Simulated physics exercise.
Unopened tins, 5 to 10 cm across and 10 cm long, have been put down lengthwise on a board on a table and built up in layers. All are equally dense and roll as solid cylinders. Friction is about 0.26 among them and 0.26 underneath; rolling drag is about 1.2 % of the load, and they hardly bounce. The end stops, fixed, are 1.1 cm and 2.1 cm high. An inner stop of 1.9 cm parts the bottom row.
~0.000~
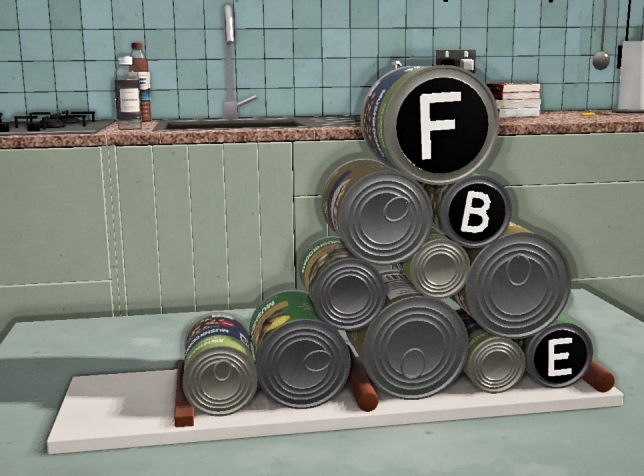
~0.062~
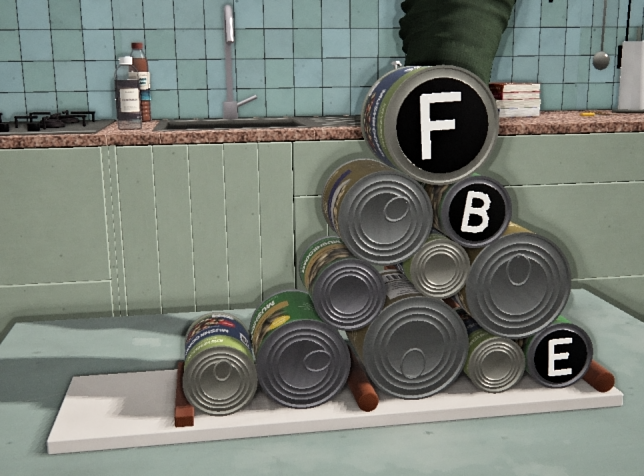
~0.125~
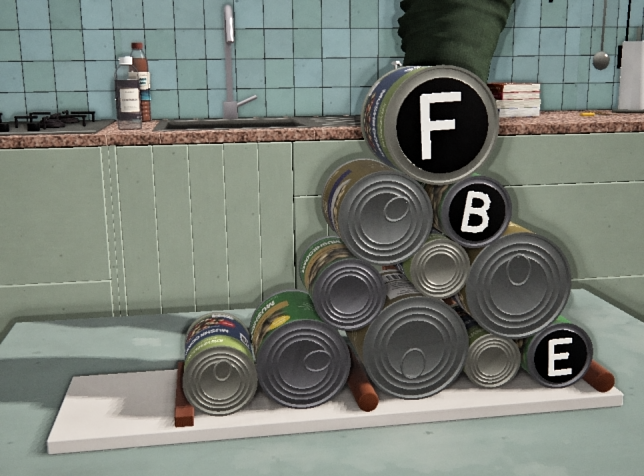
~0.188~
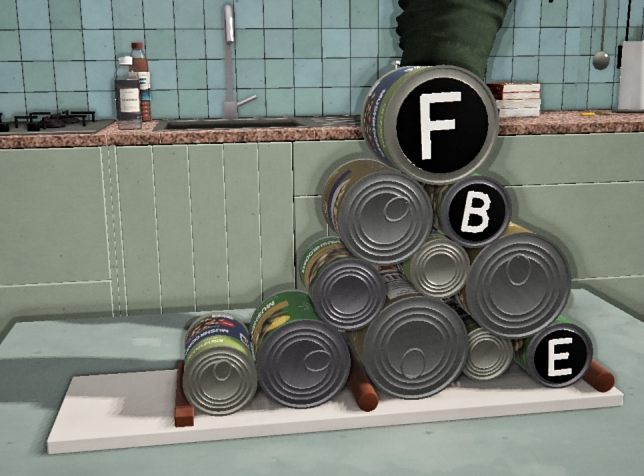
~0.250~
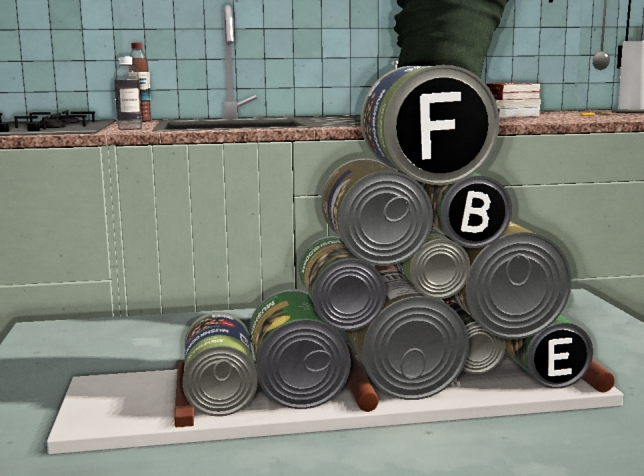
In the video, tins marked F, B and E sit among plain ones stacked on a white board when a dark green shape appears behind them; a small bottom-row tin beside E slides steadily backward while the others stay still.
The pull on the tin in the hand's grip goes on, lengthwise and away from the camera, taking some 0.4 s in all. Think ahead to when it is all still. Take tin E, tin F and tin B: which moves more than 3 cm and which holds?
Tin E holds; tin F holds; tin B holds.
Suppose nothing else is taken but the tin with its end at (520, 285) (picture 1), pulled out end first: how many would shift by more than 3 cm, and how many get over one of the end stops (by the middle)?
In that case 4 shift, 2 get out.
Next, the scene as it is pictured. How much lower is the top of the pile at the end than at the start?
About 0 cm.
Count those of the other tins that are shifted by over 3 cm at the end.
0 of them.
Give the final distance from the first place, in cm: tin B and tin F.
Tin B: 0, tin F: 0.
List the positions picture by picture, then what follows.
In the first picture, 11 tins, 5 on the base, highest (443, 126); E (561, 356), F (443, 126), B (477, 212); left lip (1.1 cm) (184, 416); right round bar (2.1 cm) (606, 372); inner round bar (1.9 cm) (369, 392).
In the second picture, the tin in the hand's grip has not moved yet, at (497, 366); the rest still; bottom ones (220, 382) (304, 365) (417, 349) (497, 366) (561, 356).
In the third picture, the tin in the hand's grip is 1.1 cm out, at (493, 362); the rest still.
In the fourth picture, the tin in the hand's grip is 2.9 cm out, at (486, 355); the rest still.
In the fifth picture, the tin in the hand's grip is 4.7 cm out, hidden; the rest still; E (561, 356), F (443, 126), B (477, 212).
After 0.51 s, 0 now displaced over 3 cm; E in place; F in place; B in place.
After 0.59 s, 0 now displaced over 3 cm; E in place; F in place; B in place.
All still by 0.8 s, 0 moved over 3 cm; not one over the end stops; E in place; F in place; B in place; top of the pile 31 cm high, from 31 cm.
